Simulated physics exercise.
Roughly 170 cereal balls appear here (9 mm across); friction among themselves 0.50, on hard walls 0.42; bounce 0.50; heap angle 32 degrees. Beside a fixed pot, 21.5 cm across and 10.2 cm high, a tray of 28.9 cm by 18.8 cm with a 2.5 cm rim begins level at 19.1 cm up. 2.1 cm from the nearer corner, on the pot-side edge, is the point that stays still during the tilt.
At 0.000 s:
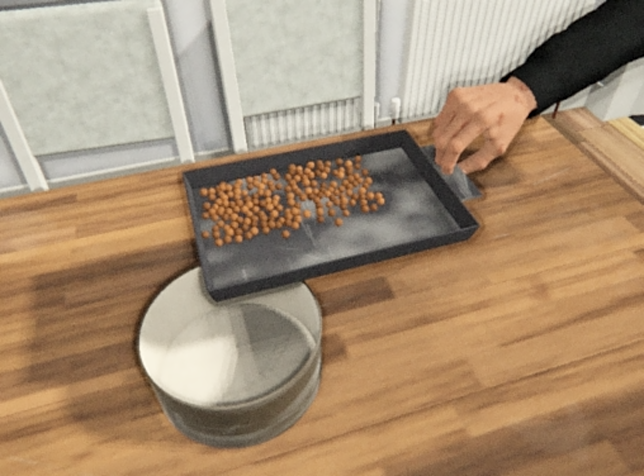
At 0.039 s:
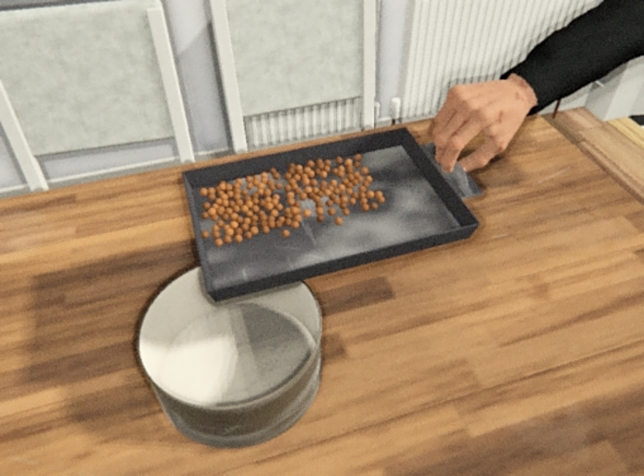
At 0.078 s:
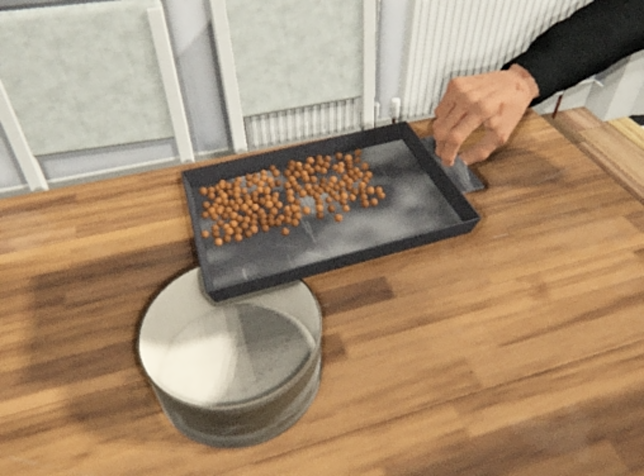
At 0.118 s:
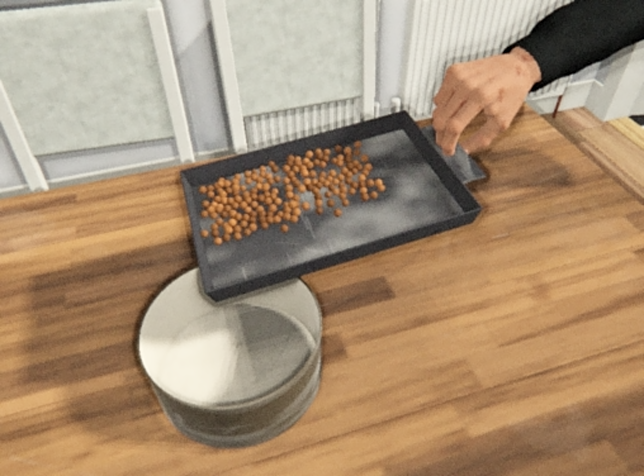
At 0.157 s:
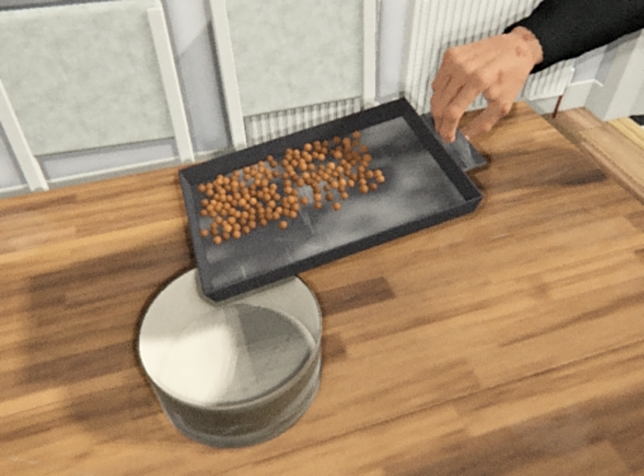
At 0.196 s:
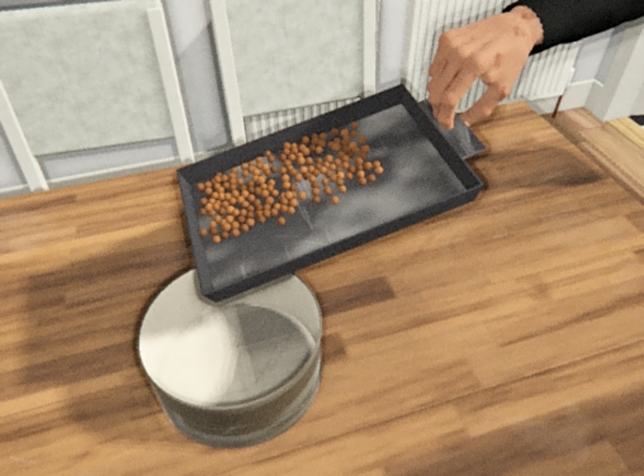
A hand gradually raises the right end of a dark tray holding small orange-brown balls.
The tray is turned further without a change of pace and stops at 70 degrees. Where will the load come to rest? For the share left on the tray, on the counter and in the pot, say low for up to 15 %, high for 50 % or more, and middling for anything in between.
Tray - high, counter - low, pot - low.
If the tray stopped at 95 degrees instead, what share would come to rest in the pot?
In that case some 70 per cent.
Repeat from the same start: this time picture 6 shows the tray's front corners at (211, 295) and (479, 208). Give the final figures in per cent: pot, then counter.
That works out as pot 30 and counter 10.
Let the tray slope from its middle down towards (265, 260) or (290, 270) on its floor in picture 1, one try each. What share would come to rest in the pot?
That would be close to 20 per cent and then close to 25 per cent.
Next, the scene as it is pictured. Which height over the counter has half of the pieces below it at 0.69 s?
I'd say near 24 cm.
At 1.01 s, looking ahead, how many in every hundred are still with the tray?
Around 95 percent of it.
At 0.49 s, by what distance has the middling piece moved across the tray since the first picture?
I'd say close to 4 centimetres.
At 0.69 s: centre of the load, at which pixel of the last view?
My estimate is roughly (201, 214).
Then, at 0.49 s, tilt 41 degrees; the tray holds 100 %, the pot 0 %.
After 0.69 s, tilt 60 degrees; the tray holds 100 %, the pot 0 %.
Then, at 1.01 s, tilt 70 degrees; the tray holds 95 %, the pot 5 %.
At rest (1.6 s), tray 95 %, counter 0 %, pot 5 %.
